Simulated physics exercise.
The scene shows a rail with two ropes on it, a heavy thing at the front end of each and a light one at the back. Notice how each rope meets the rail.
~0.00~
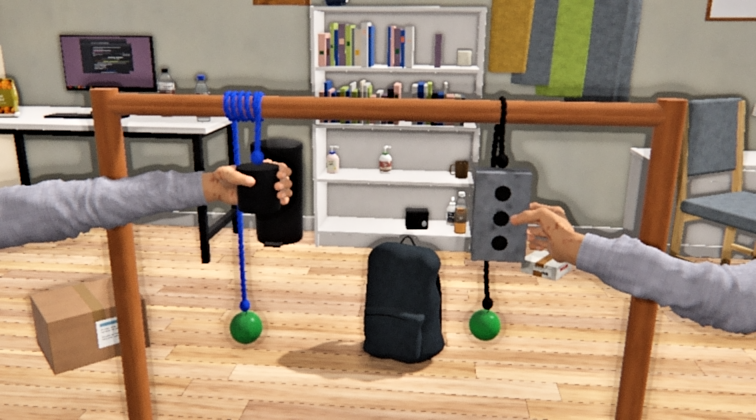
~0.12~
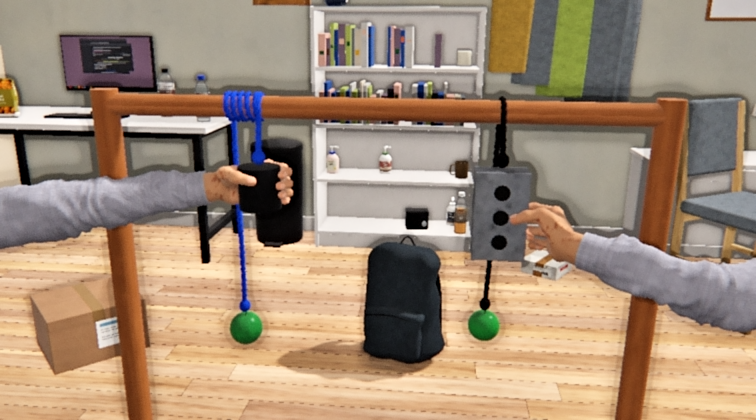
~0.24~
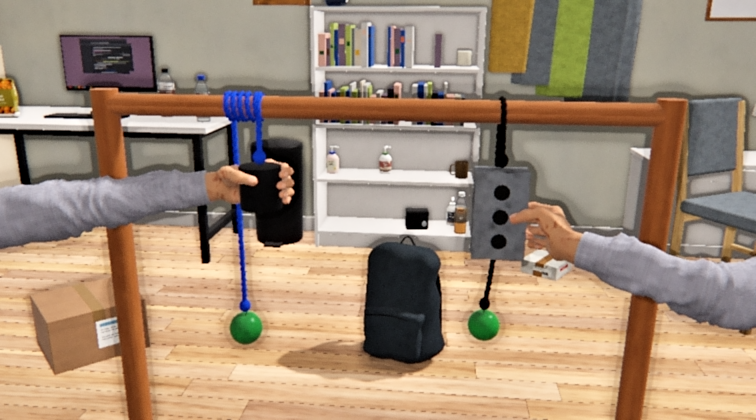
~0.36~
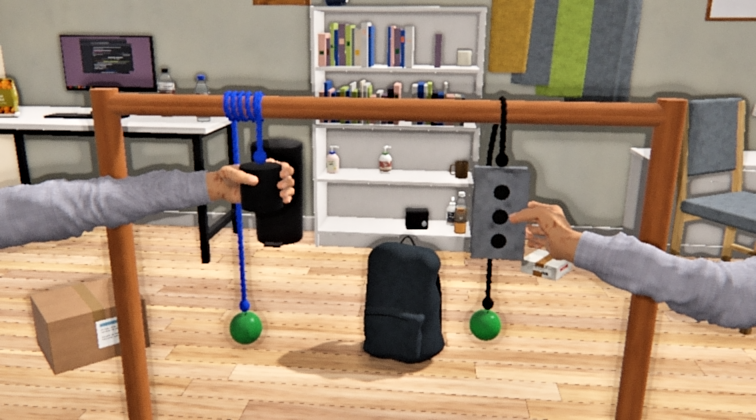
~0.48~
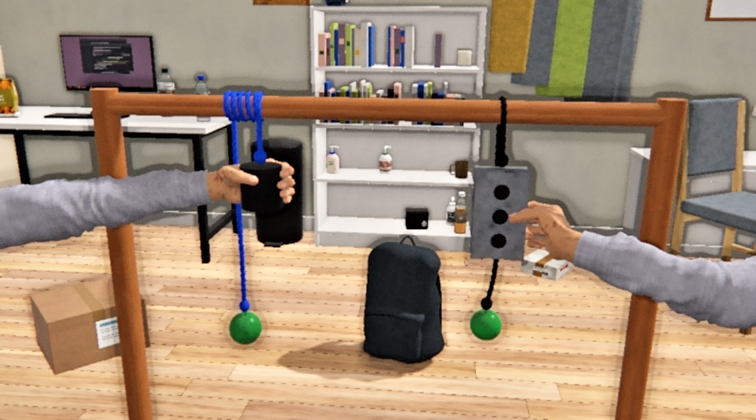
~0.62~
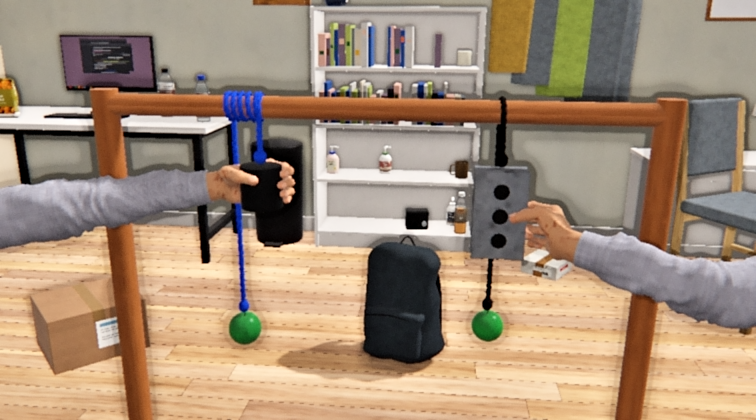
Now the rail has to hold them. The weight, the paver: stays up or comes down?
In order: The weight does not fall. The paver does not stay up.
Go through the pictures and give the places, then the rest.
In the first picture, weight (259, 187); paver (500, 214); left apple (246, 327); right apple (485, 325).
In the second picture, weight (260, 187); paver (499, 214).
In the third picture, weight (261, 187); paver (499, 214).
In the fourth picture, weight (261, 186); paver (499, 213).
In the fifth picture, weight (262, 186); paver (499, 213).
In the sixth picture, weight (262, 186); paver (499, 213); left rope wound several times round the rail; right rope only laid over the rail.
Around 1.00 s, weight in the air near (259, 172); paver dropping near (489, 352).
Around 1.40 s, weight in the air near (255, 177); paver on the floor.
Finally, weight in the air near (258, 175); paver on the floor. The weight keeps its height and the paver runs down to the floor.
